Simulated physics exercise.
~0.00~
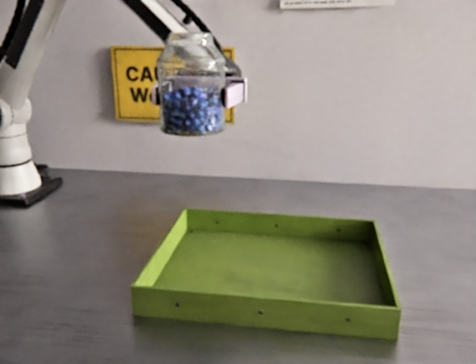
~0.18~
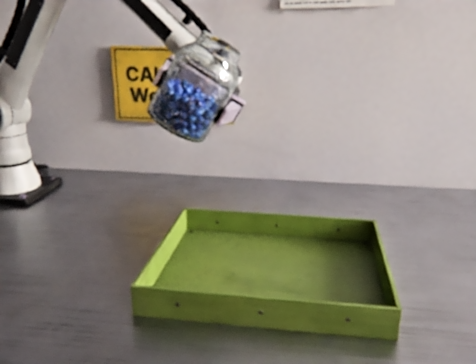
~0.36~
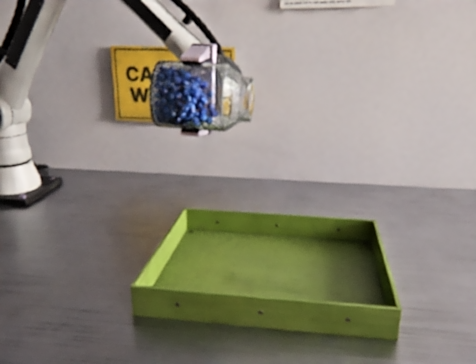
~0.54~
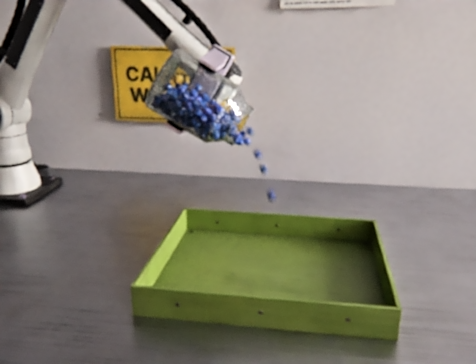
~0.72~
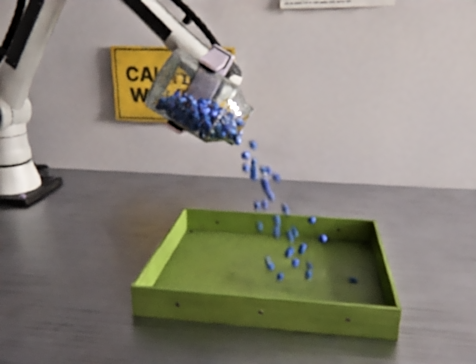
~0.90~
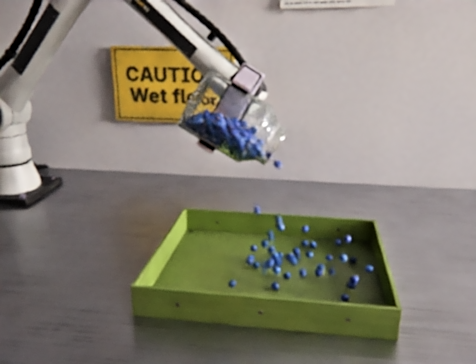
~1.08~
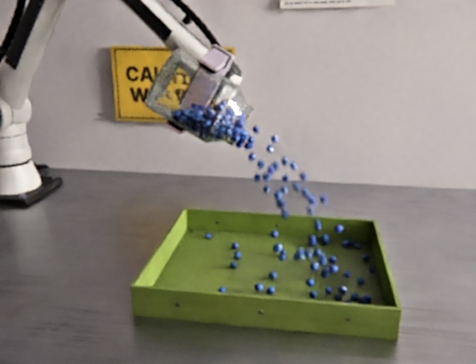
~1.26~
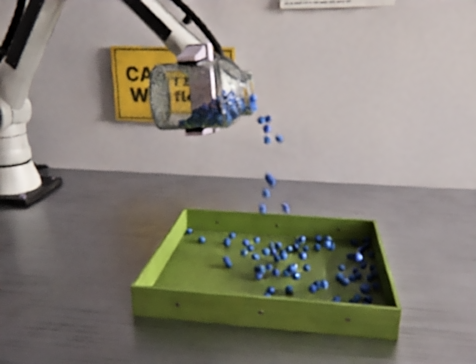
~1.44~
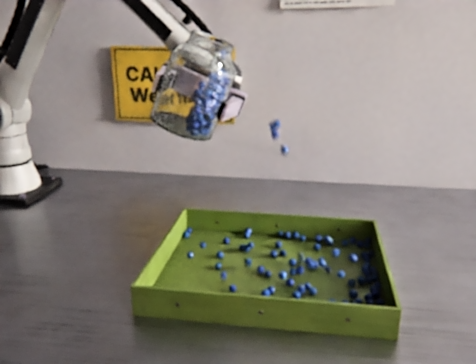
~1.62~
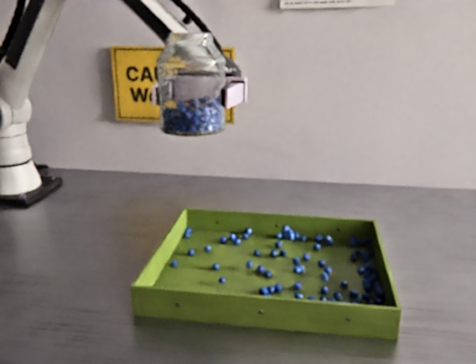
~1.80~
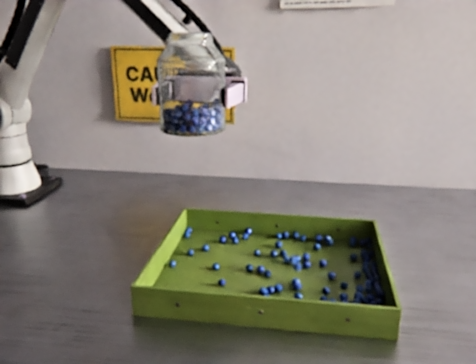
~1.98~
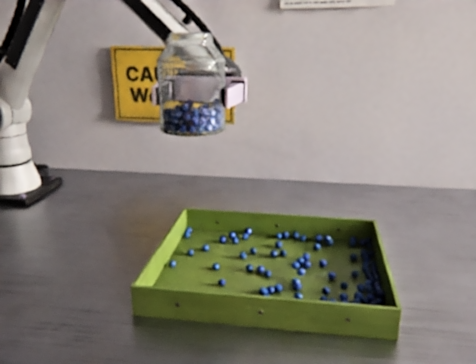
On a grey tabletop, a robot arm tips a glass jar, spilling blue beads into a green tray, then rights it partly full.
